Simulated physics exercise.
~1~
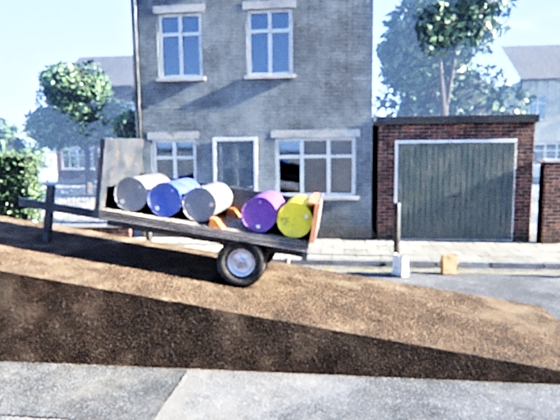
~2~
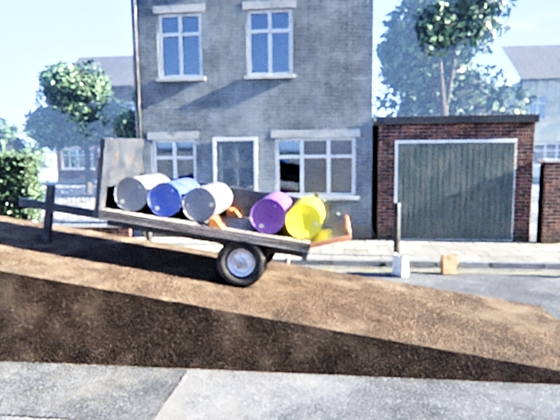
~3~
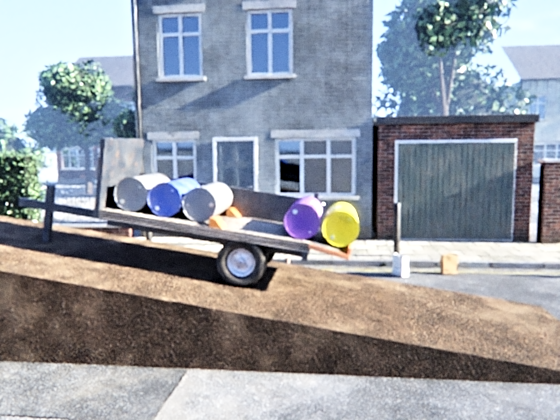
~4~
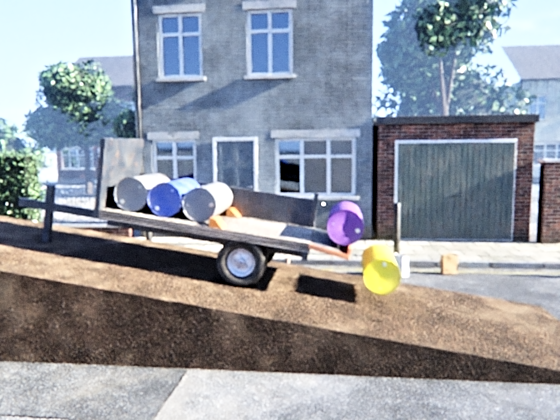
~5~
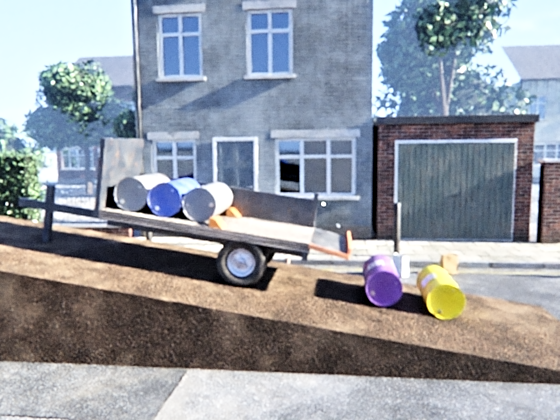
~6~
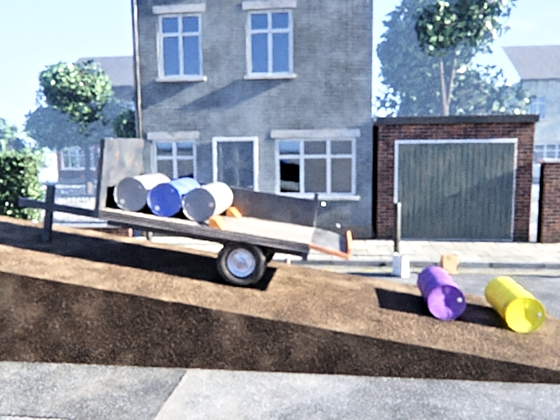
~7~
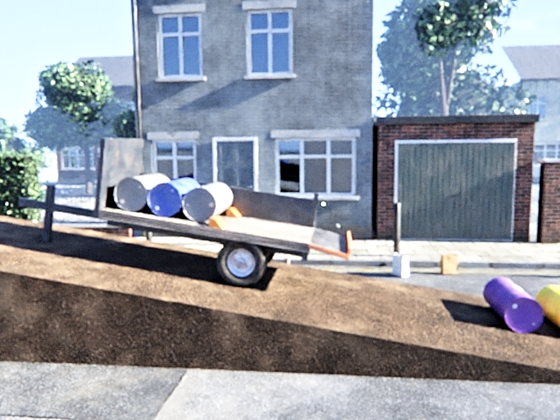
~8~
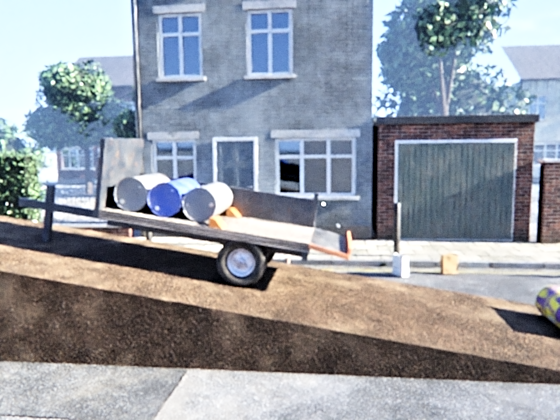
A yellow drum and a purple one roll right down a tilted trailer bed as the tailgate drops open, while a blue drum and two pale ones stay put behind an orange chock. The yellow drum leads onto the lowered gate and tumbles off its edge to the dirt slope. The purple drum follows over the gate and drops to the ground behind it. Both roll on down the slope, past the brick garage, toward the right edge of the view. By the end, only part of a drum shows there, and three drums remain on the trailer.
